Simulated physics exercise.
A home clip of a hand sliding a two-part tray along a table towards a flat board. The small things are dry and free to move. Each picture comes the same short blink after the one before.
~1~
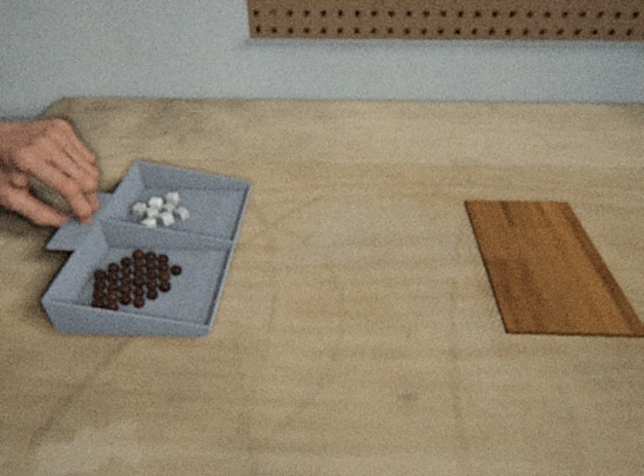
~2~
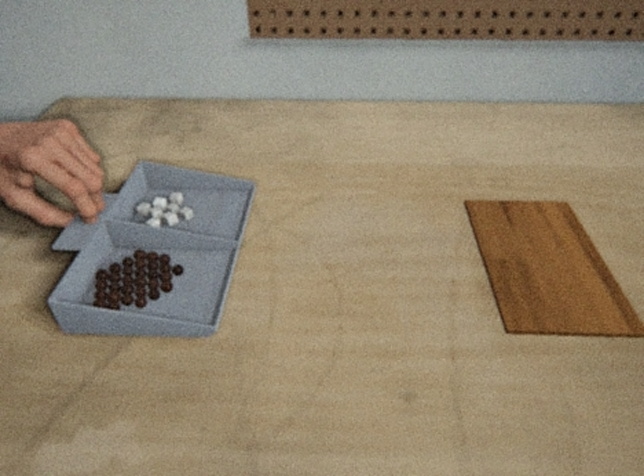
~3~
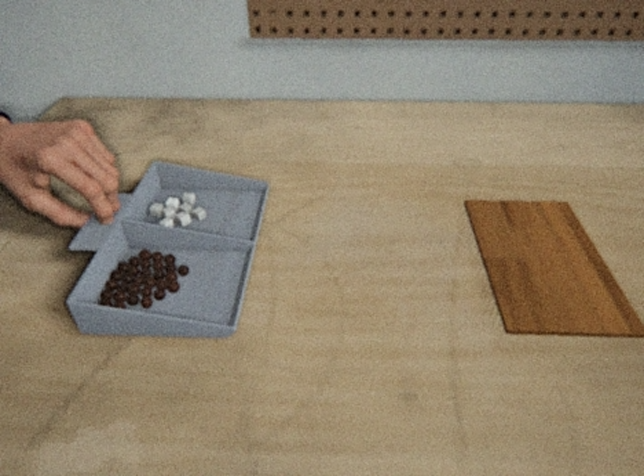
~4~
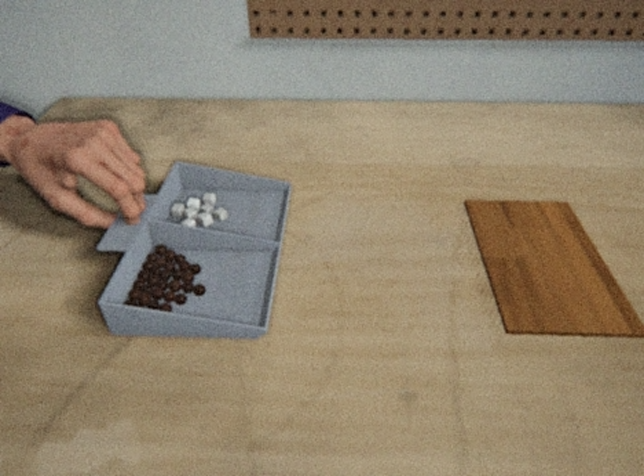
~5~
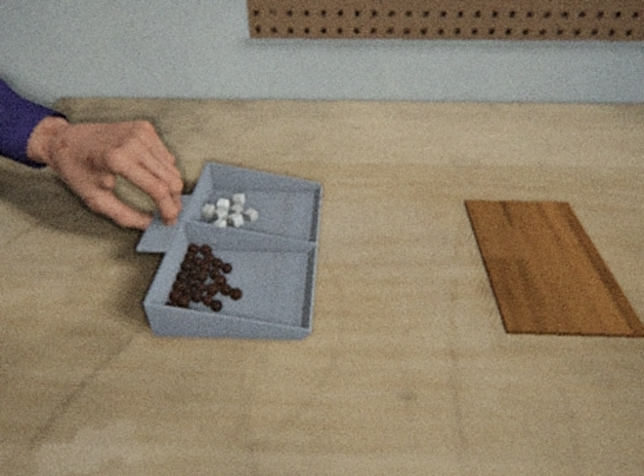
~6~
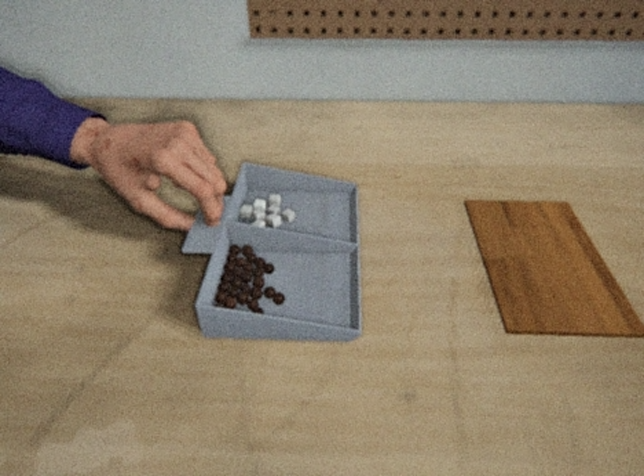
In this clip, a hand slides a grey two-part tray rightward along a wooden table, slowly and then faster, while small brown balls in its front section bunch leftward, white cubes shift slightly, and a flat board stays still.
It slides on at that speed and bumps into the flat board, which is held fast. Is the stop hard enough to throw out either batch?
The front batch throws some past the low edge and the back batch keeps within its part.
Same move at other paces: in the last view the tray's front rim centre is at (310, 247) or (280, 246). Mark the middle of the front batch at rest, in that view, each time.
At about (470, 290), and at (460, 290).
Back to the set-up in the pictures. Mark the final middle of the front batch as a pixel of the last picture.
Close to (479, 293).
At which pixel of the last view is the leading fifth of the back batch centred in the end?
At about (461, 219).
Then, 0.08 s past the last view, tray still sliding, front rim near (418, 249); front batch all inside; back batch all inside.
Then, 0.27 s past the last view, tray stopped at the flat board; front batch all inside, moved towards the front rim; back batch all inside, moved towards the front rim.
Then, 0.48 s past the last view, tray stopped at the flat board; front batch about a third out of the tray; back batch all inside, moved towards the front rim.
Finally, tray stopped at the flat board; front batch about half out of the tray; back batch all inside, moved towards the front rim.
